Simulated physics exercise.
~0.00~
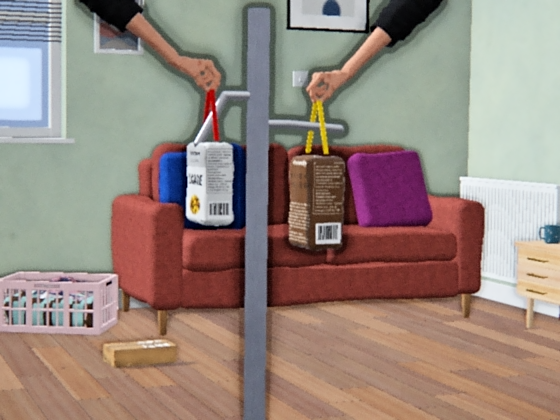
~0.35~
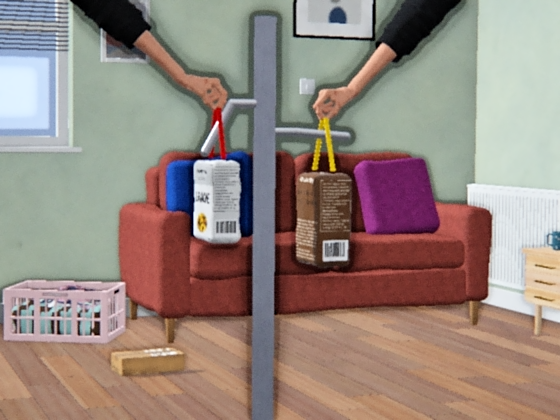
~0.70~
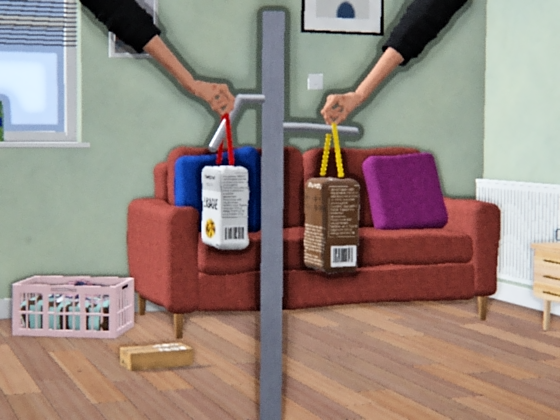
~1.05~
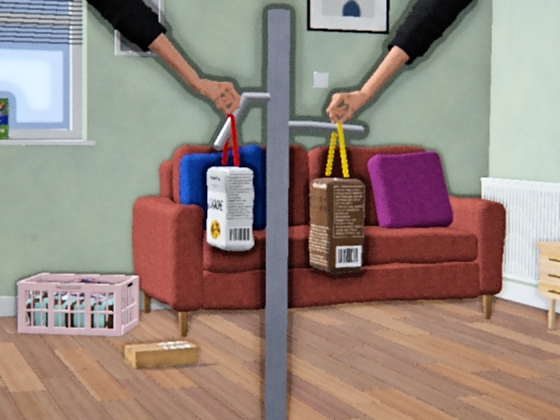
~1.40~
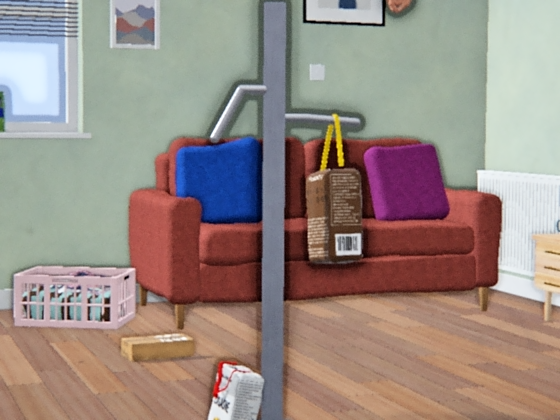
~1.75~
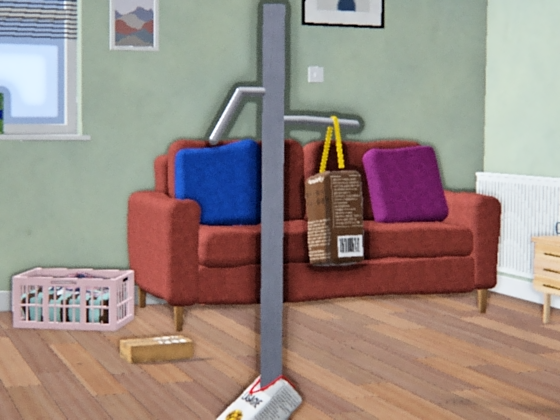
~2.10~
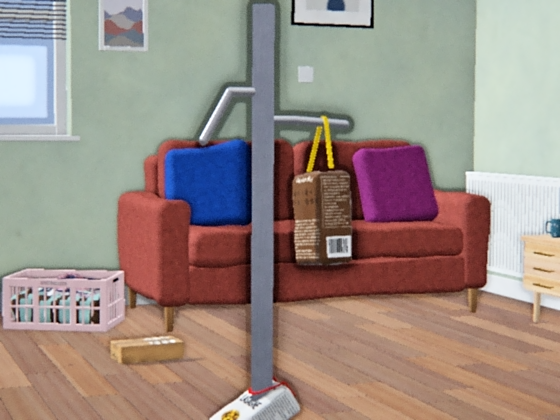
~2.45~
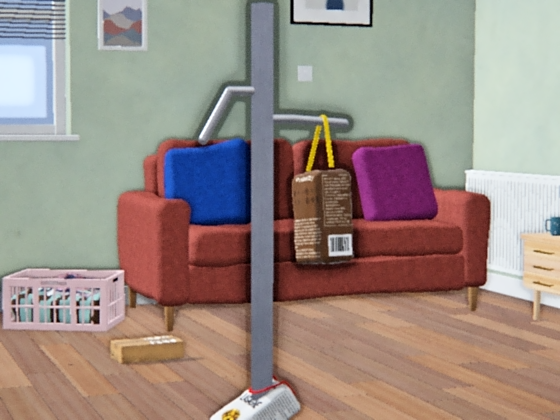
At the start, two hands hold a white bag by a red loop and a brown sack by a yellow loop beside a grey post with two pegs, in front of a red sofa with blue and purple cushions. The hands lower both a little, bringing the loops to the pegs. Then the hands let go and withdraw from view. The white bag drops from the left peg to the floor and ends up tilted at the foot of the post. The brown sack stays hanging from the right peg, tilting slightly before it settles upright.
